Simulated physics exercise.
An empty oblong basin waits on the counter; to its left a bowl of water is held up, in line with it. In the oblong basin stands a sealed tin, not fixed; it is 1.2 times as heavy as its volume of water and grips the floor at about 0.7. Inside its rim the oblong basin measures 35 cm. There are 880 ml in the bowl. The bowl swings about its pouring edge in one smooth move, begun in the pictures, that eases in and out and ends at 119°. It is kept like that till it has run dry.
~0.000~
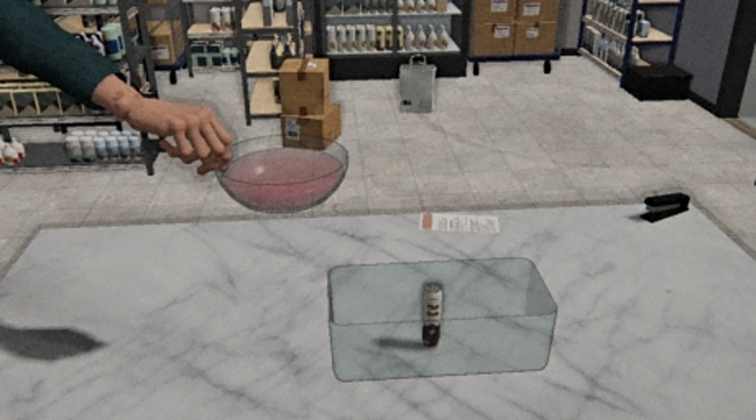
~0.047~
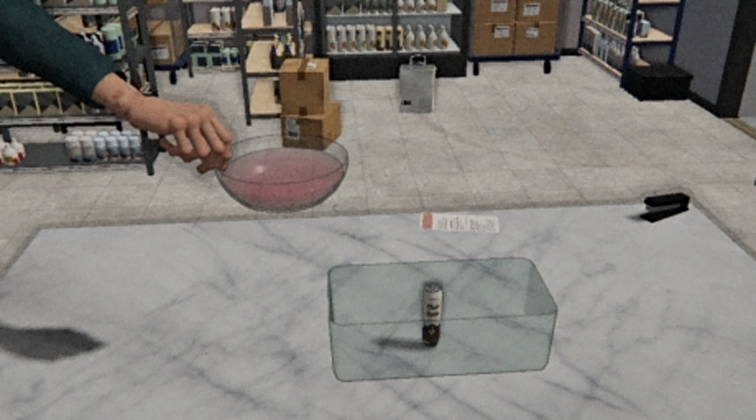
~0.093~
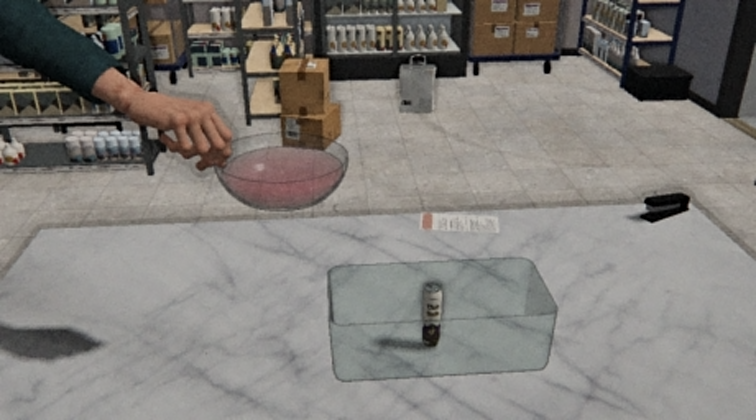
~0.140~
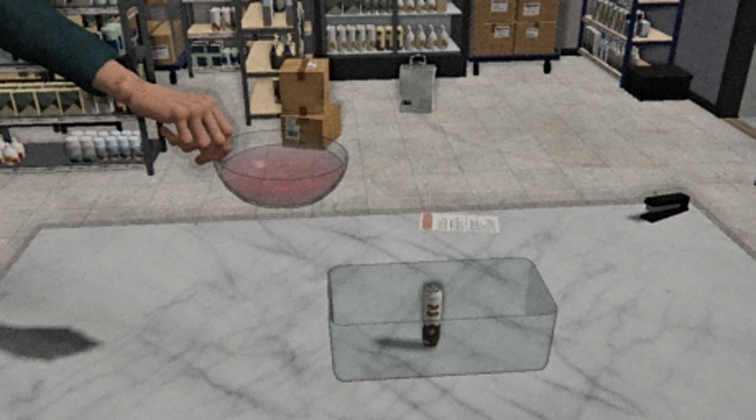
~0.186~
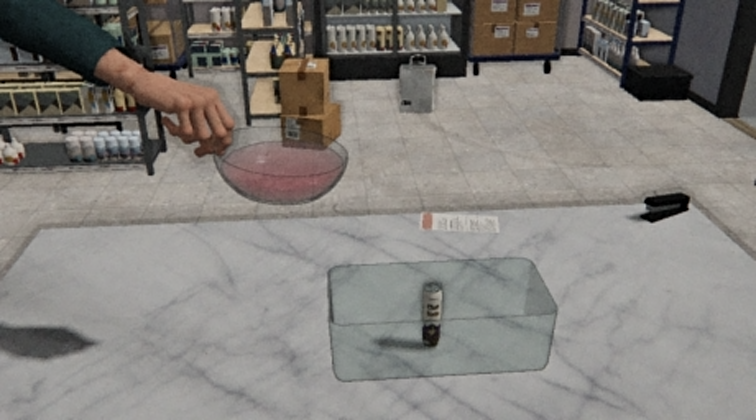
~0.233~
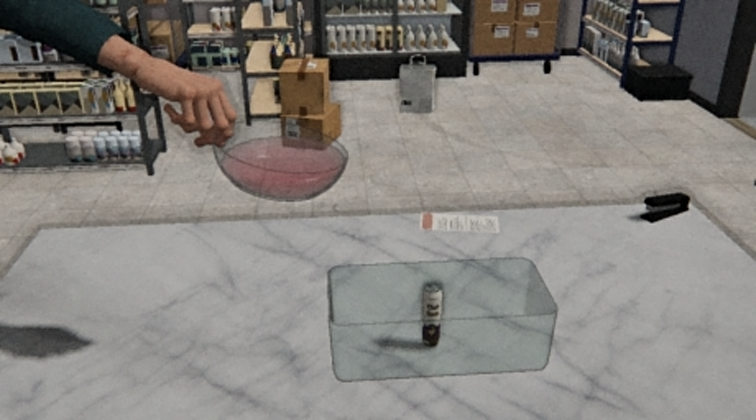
The clip shows a hand holding a clear bowl of pinkish liquid above a marble counter, left of a clear oblong basin with a small dark-and-white tin inside, as the bowl slowly tilts slightly to the right.
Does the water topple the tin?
The tin keeps standing.
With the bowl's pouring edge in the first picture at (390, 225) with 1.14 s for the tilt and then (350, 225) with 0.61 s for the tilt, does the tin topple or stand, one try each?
First it stays up; then it goes over.
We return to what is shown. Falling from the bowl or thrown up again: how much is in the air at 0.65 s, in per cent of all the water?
Some 62 per cent.
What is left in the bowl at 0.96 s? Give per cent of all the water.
About 0 per cent.
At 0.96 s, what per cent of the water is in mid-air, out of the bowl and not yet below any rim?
Near 14 in a hundred.
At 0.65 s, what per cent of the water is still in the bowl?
Some 30 per cent.
After 0.65 s the tilt is 73° and 31 per cent is still to pour; the tin stands where it began.
After 0.96 s the tilt is 112° and 0 per cent is still to pour; the tin stands where it began.
After 1.29 s the tilt is 119° and 0 per cent is still to pour; the tin stands where it began.
After 1.64 s the tilt is 119° and 0 per cent is still to pour; the tin stands where it began.
In the end the tin stands where it began.
